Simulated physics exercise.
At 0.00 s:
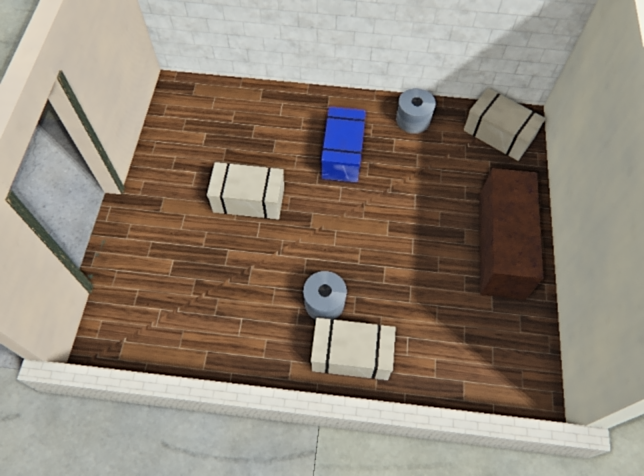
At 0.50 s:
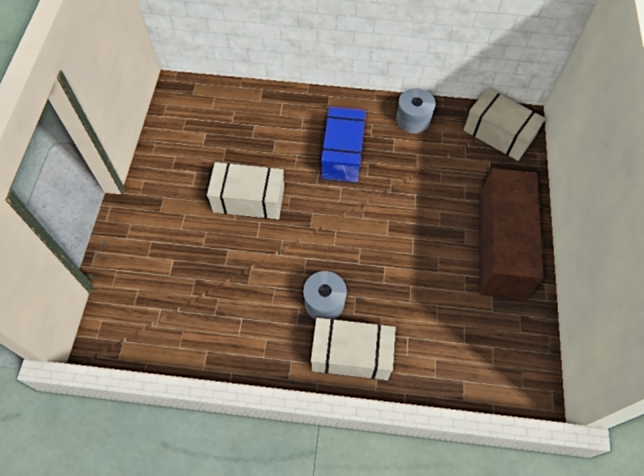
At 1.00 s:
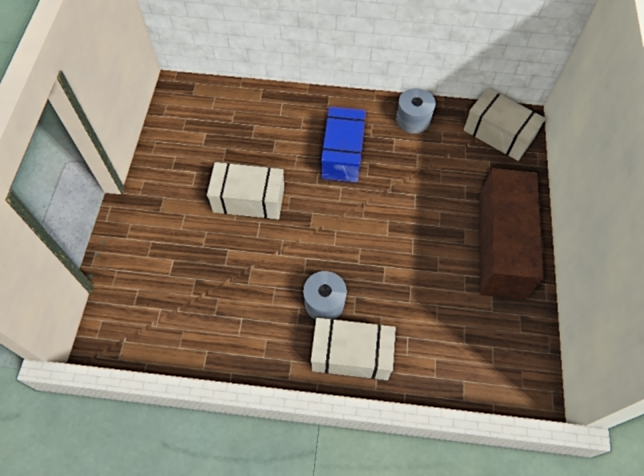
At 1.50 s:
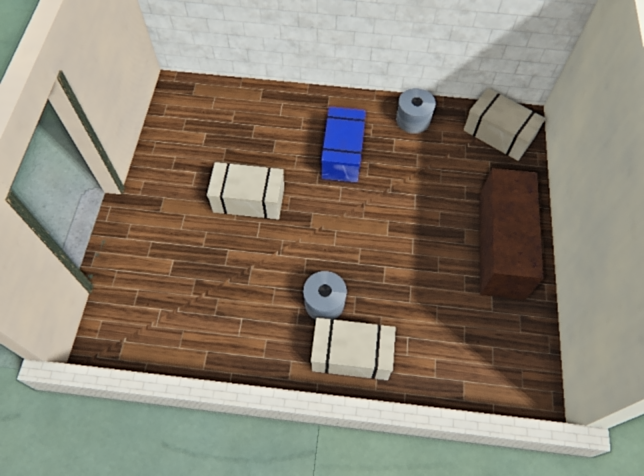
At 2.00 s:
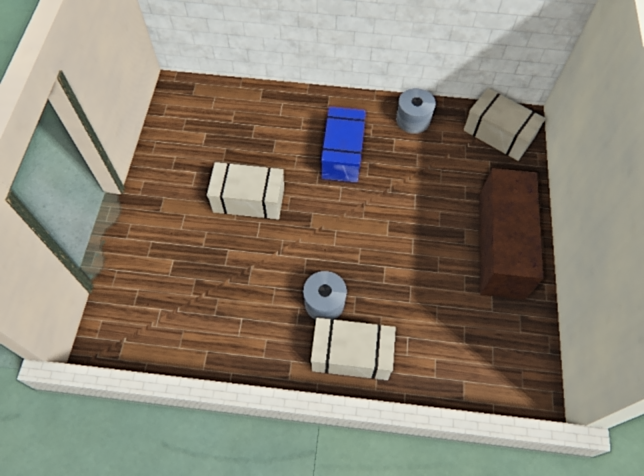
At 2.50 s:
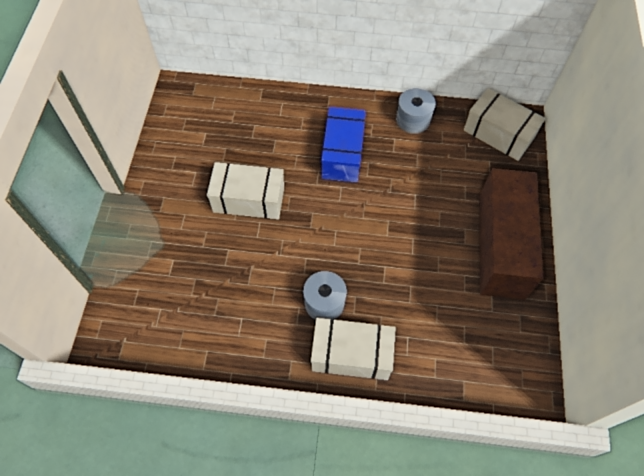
Wood-floored store room holding still trunks, one blue, and round tubs as water spreads outside, then fans in through the left doorway.
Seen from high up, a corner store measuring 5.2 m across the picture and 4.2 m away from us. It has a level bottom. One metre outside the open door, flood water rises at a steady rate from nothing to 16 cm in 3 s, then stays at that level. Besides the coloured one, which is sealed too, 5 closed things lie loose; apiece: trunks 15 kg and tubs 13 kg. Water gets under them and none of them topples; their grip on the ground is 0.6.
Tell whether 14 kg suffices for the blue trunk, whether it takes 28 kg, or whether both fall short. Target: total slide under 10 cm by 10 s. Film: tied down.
The lesser amount keeps it steady.
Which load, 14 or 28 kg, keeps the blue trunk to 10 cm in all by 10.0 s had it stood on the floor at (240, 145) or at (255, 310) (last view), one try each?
Well, at the first spot either weight will do, and at the second you need the heavier weight.
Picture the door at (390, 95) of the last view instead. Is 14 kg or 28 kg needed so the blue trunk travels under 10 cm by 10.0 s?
Result: The heavier mass is required.
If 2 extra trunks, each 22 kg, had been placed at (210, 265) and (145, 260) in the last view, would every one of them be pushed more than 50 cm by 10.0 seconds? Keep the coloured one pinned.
In that order: Beyond it, beyond it.
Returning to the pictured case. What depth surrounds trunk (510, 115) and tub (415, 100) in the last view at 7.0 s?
Around 1 cm and 0 cm.
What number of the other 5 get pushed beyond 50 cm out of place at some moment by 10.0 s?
It works out to 1.
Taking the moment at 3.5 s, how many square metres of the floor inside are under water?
Flooded: Near 2.5 m2.
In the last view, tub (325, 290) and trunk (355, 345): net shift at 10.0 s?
In that order: 0 cm, 5 cm.
After 3.5 s the blue trunk would be 0 cm from its start with 14 kg and 0 cm from its start with 28 kg; 0 cm of water round it then.
After 4.5 s the blue trunk would be 0 cm from its start with 14 kg and 0 cm from its start with 28 kg; 0 cm of water round it then.
After 7.0 s the blue trunk would be 0 cm from its start with 14 kg and 0 cm from its start with 28 kg; 1 cm of water round it then.
After 10.0 s the blue trunk would be 0 cm from its start with 14 kg and 0 cm from its start with 28 kg; 3 cm of water round it then.
